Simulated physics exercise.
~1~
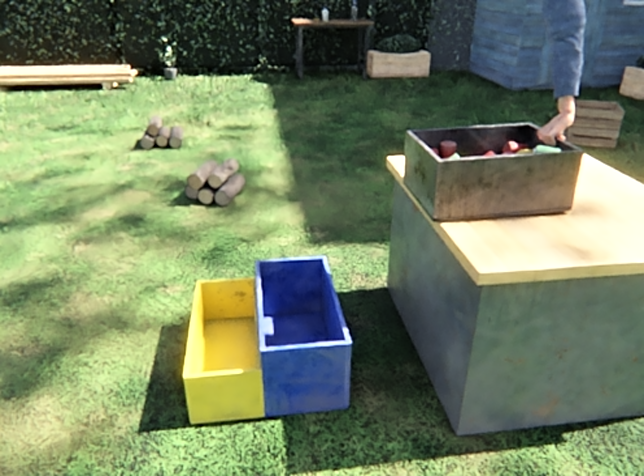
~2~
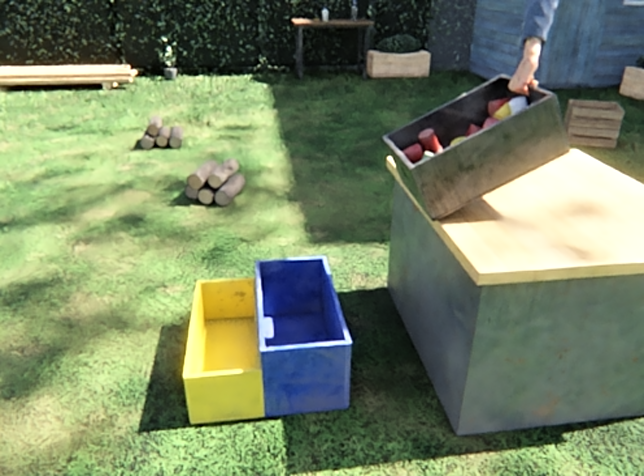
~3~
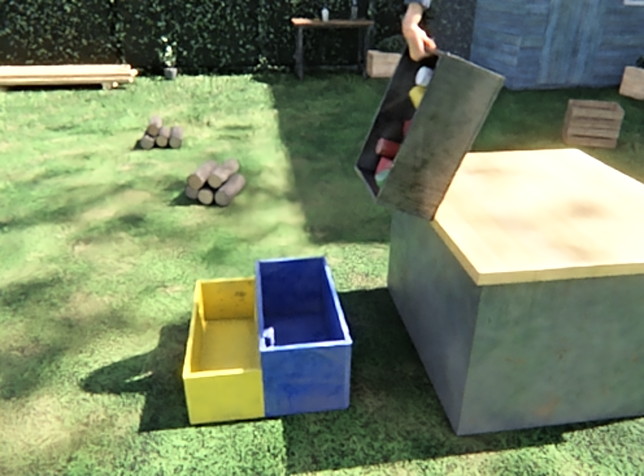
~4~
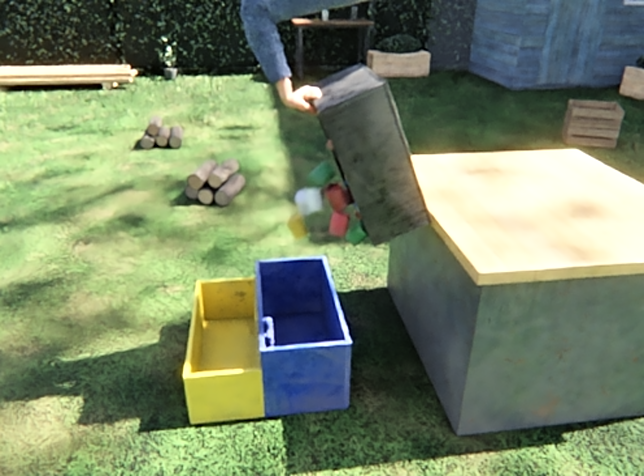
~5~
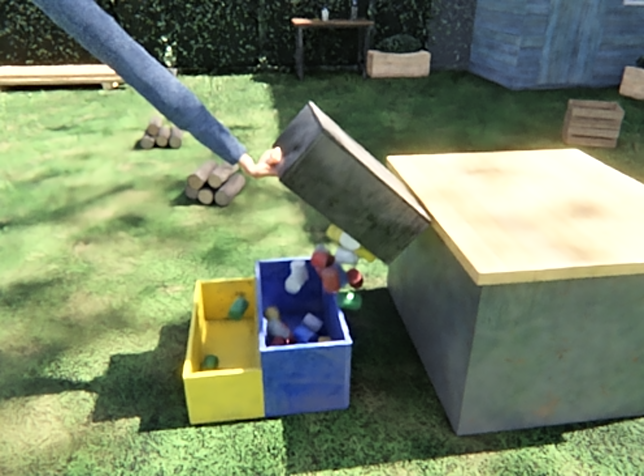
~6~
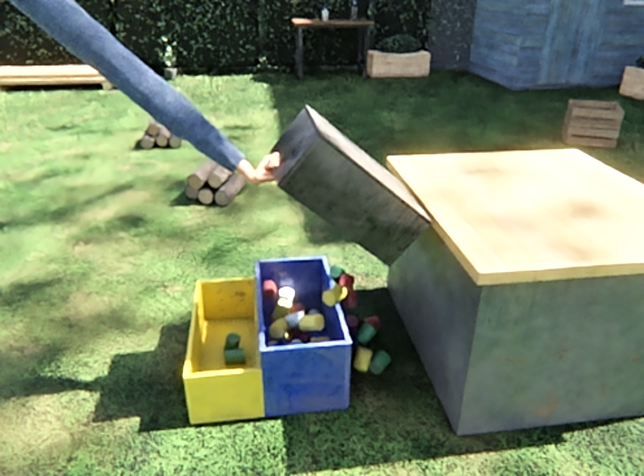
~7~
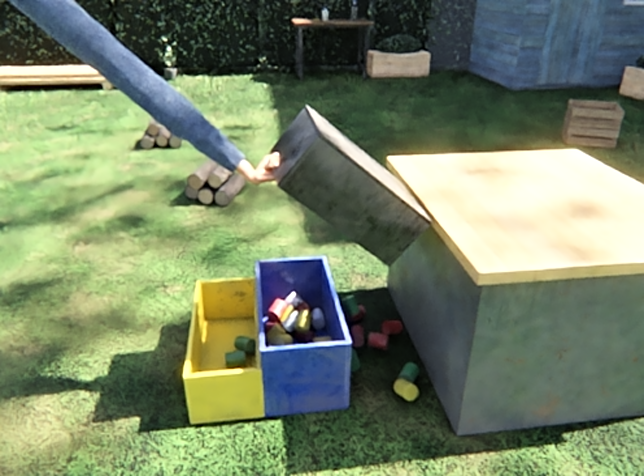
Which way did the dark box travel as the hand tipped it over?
It moved to the left, going over the end of the bench as it turned.
